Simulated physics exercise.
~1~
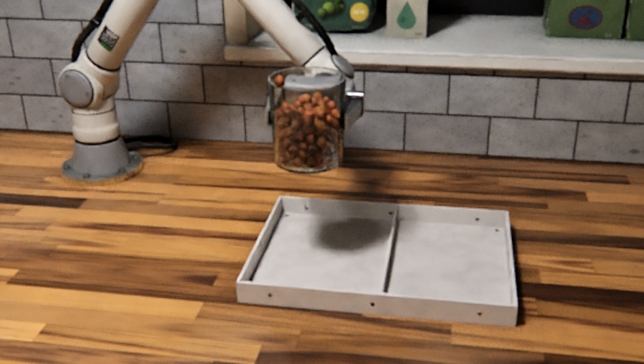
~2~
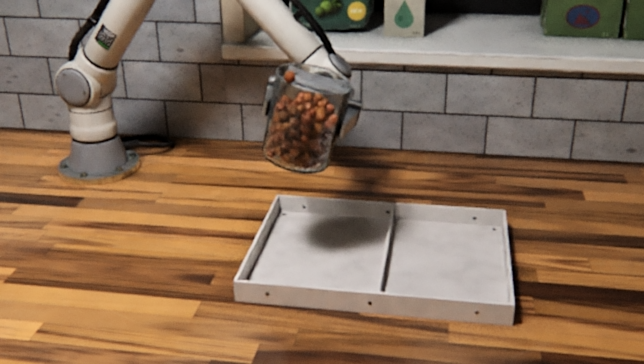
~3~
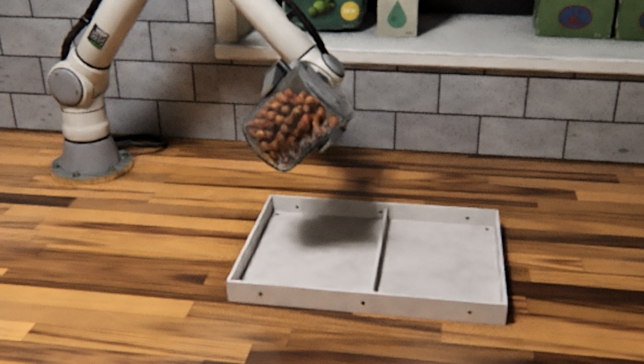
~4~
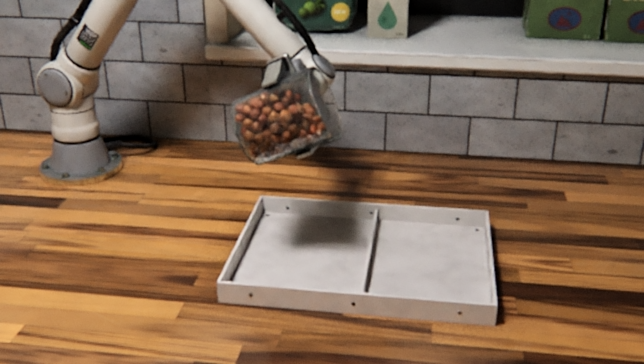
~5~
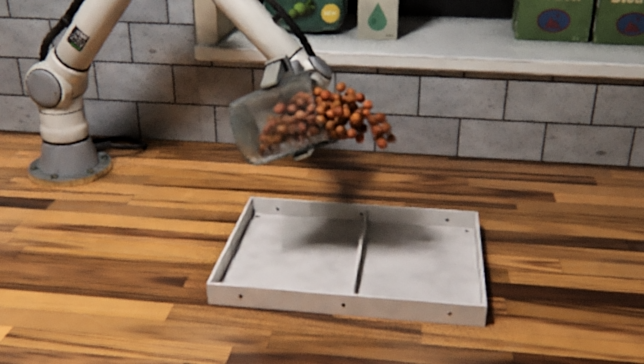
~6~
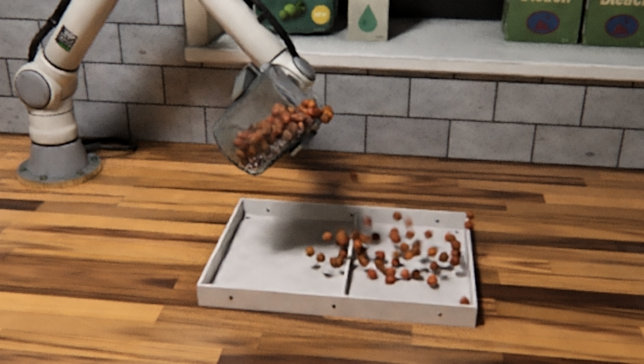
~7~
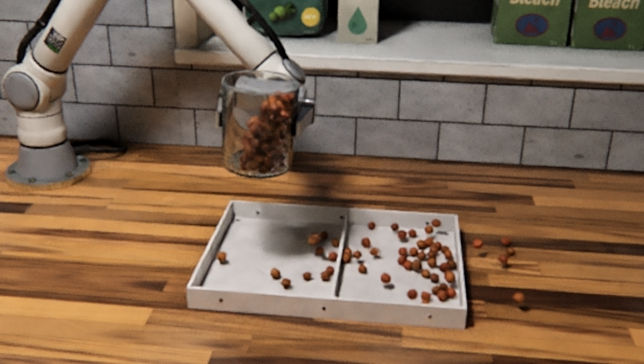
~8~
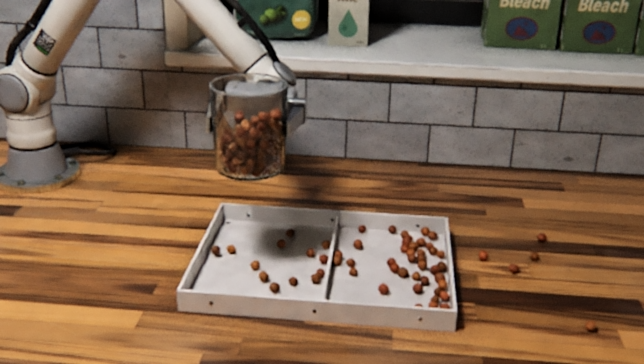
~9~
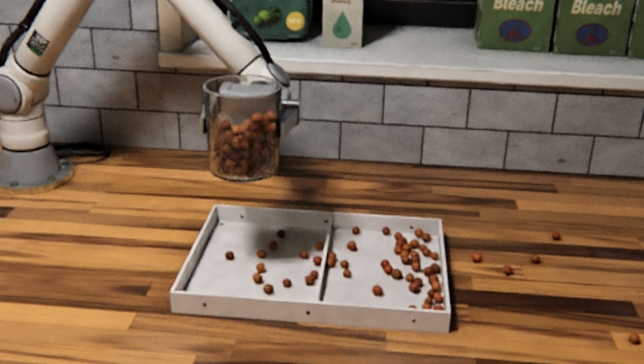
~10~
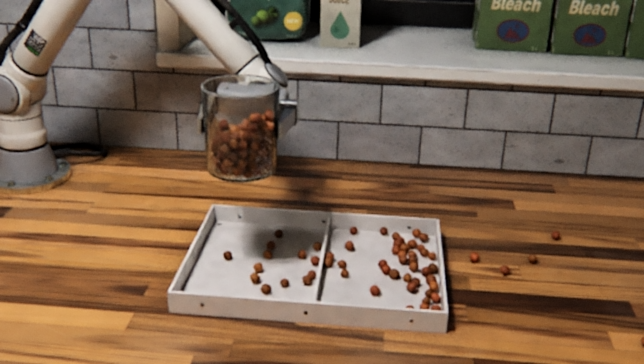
A white robot arm at the left grips a clear cup of reddish-brown hazelnuts above a wooden counter, seen from the front and slightly above, with grey tiles and a shelf of green boxes behind. Below sits a shallow pale tray split by a cross wall. The arm tips the cup to the right until it lies on its side, and nuts spill out in a stream. They scatter across the tray as the cup swings back upright. Most of the spilled nuts settle in the right part, fewer in the left, and a few roll onto the counter, while many stay in the cup.
